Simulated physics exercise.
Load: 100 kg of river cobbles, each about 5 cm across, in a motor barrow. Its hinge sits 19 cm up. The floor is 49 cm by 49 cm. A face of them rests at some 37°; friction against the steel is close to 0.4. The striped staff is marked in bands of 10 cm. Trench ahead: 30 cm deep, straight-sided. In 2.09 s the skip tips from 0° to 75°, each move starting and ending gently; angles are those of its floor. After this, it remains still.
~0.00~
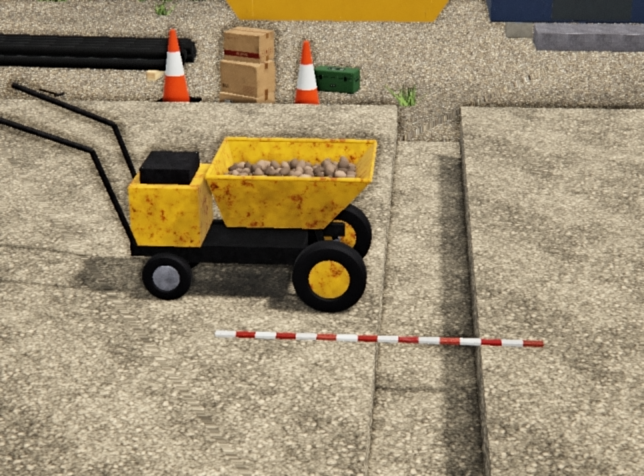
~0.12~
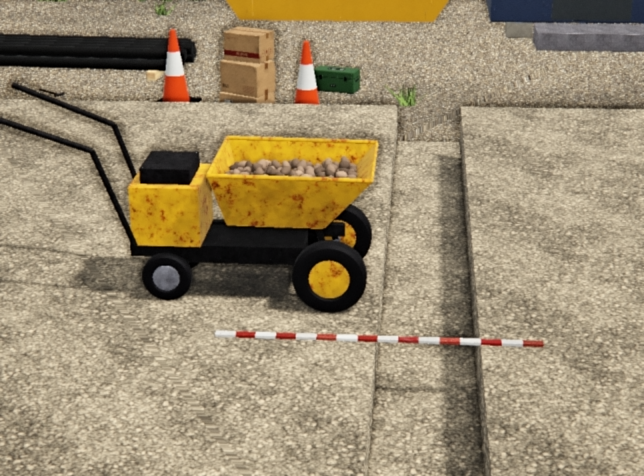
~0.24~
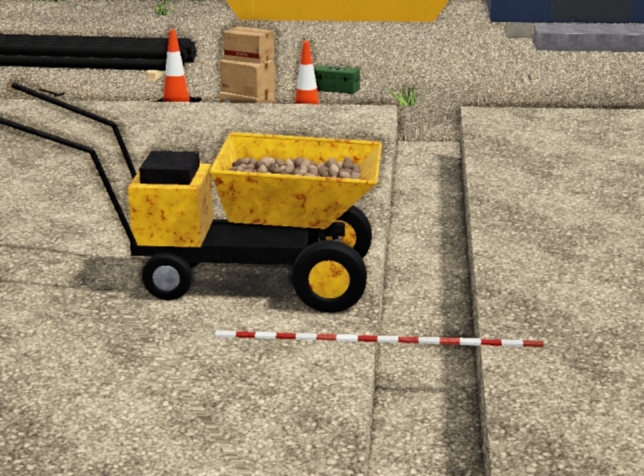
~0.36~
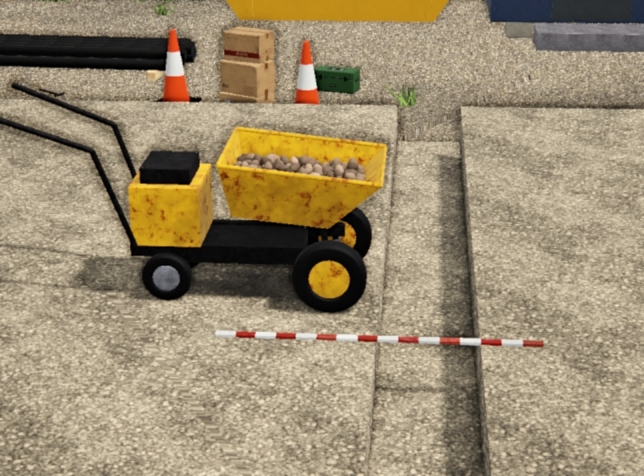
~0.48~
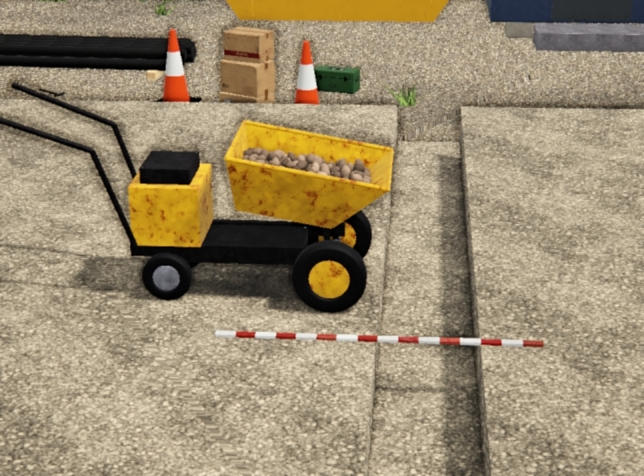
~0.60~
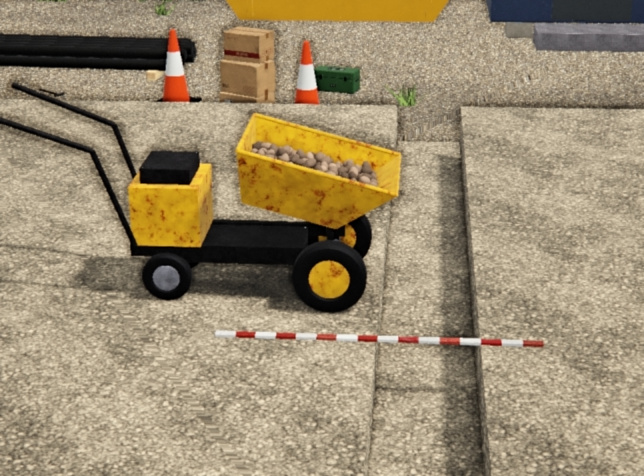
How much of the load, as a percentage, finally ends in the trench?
I would put it at about 68 per cent.
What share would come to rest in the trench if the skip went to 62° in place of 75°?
Near 75 per cent then.
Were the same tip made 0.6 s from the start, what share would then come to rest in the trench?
I'd put it at some 45 in a hundred.
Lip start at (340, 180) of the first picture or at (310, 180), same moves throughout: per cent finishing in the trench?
It'd be around 100 per cent and after that around 100 per cent.
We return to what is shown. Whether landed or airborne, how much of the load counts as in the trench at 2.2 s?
Around 45 per cent of it.
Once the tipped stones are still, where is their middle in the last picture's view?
(461, 329).
After 1.6 s the floor is at 63°; 98 % in the skip, 2 % in the trench; the foremost stones are at (459, 261).
After 2.2 s the floor is at 75°; 24 % in the skip, 47 % in the trench, 29 % past the trench; the foremost stones are at (574, 290).
After 2.5 s the floor is at 75°; 3 % in the skip, 64 % in the trench, 33 % past the trench; the foremost stones are at (607, 295).
After 4.5 s the floor is at 75°; 0 % in the skip, 68 % in the trench, 32 % past the trench; the foremost stones are at (610, 295).
